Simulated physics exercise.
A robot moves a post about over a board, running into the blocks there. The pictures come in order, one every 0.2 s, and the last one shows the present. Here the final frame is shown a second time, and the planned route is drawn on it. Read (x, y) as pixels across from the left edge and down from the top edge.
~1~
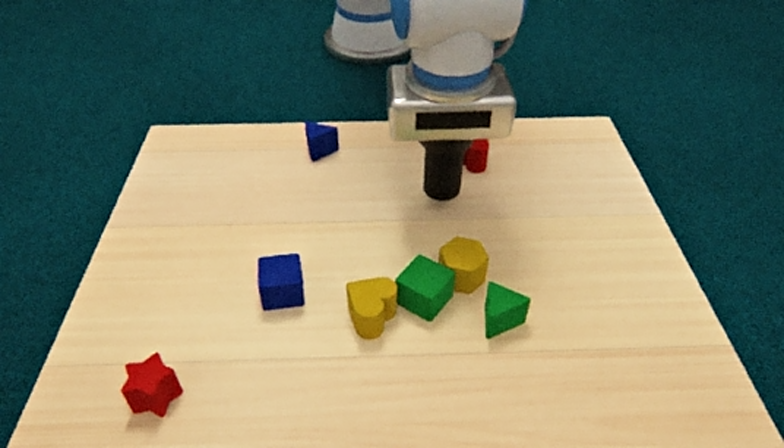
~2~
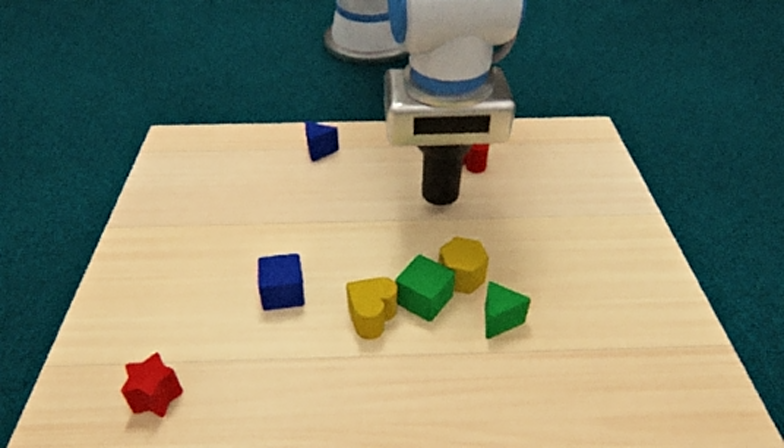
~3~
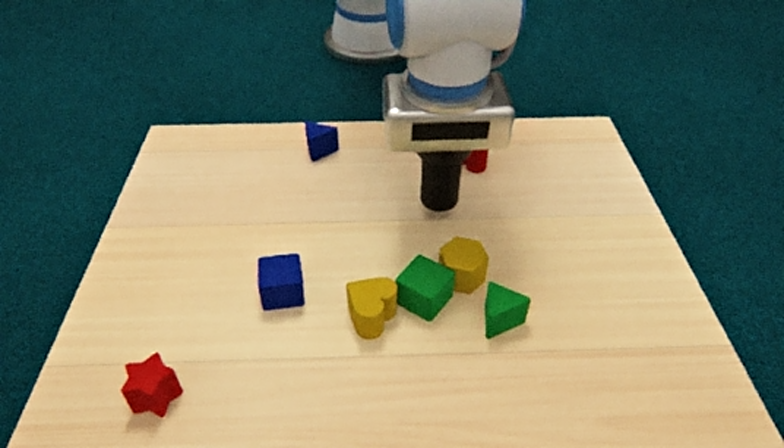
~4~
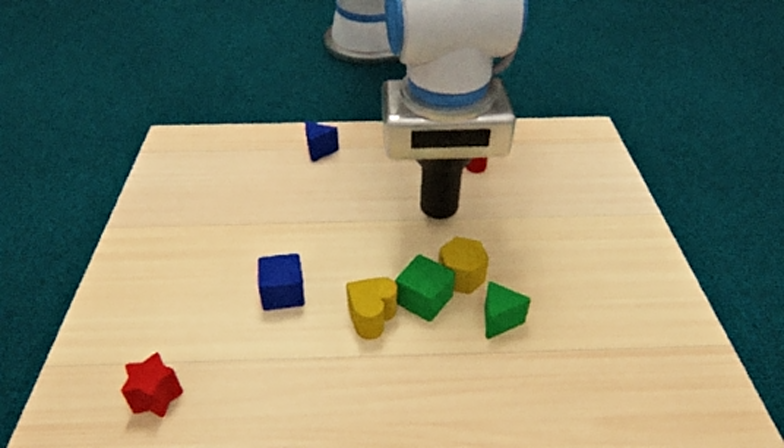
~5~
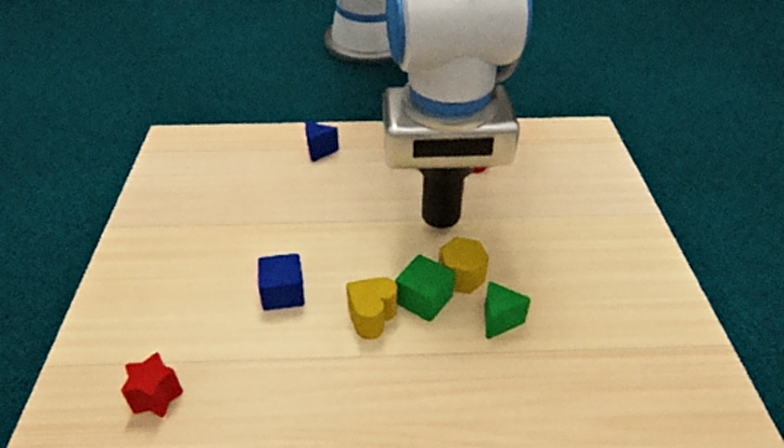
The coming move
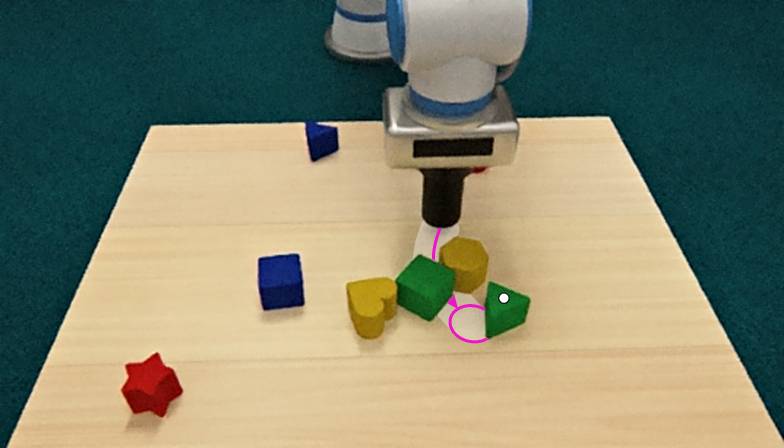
A pale wooden board on a dark teal surface is seen from above its near edge, with the camera still. A blue triangular block and a partly hidden red block sit at the back, a blue cube and red star at left, and a yellow heart, green cube, yellow hexagon and green triangle near the centre. The robot arm's black post moves slightly toward the viewer, while every block stays still.
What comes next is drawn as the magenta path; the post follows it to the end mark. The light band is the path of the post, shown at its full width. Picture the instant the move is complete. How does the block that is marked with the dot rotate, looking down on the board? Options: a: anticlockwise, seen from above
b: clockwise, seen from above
My pick is b.
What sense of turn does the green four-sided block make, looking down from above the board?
It swings round clockwise.
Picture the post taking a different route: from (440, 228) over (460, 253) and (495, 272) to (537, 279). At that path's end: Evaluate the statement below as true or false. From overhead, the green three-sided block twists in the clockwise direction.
My answer: False.
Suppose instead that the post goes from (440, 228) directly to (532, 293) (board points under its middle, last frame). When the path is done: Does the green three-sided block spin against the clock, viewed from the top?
Yes, I think so.
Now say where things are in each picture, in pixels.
The first picture shows lower end of the post (442, 189), tops of blocks, yellow heart block (371, 294), green four-sided block (426, 275), yellow hexagon (464, 253), green three-sided block (504, 298).
The second picture shows post (440, 194), blocks as before.
The third picture shows post (439, 199), blocks as before.
The fourth picture shows post (439, 207), blocks as before.
The fifth picture shows post (441, 215), yellow heart block (371, 294), green four-sided block (426, 275), yellow hexagon (464, 253), green three-sided block (504, 298).
The drawn path runs from (440, 228) over (433, 258) and (444, 291) to (473, 323); the dot is on the green three-sided block.
On the path given first. One third of the way, post (434, 246); yellow hexagon (468, 258).
Two thirds of the way, post (445, 279); yellow heart block (367, 298), turned 15° clockwise; green four-sided block (426, 300); yellow hexagon (494, 279), turned 60° anticlockwise; green three-sided block (517, 307), turned 40° clockwise.
At the end, post (474, 310); yellow heart block (367, 298), turned 15° clockwise; green four-sided block (425, 307), turned 20° clockwise; yellow hexagon (520, 290), turned 120° anticlockwise; green three-sided block (543, 320), turned 60° clockwise.
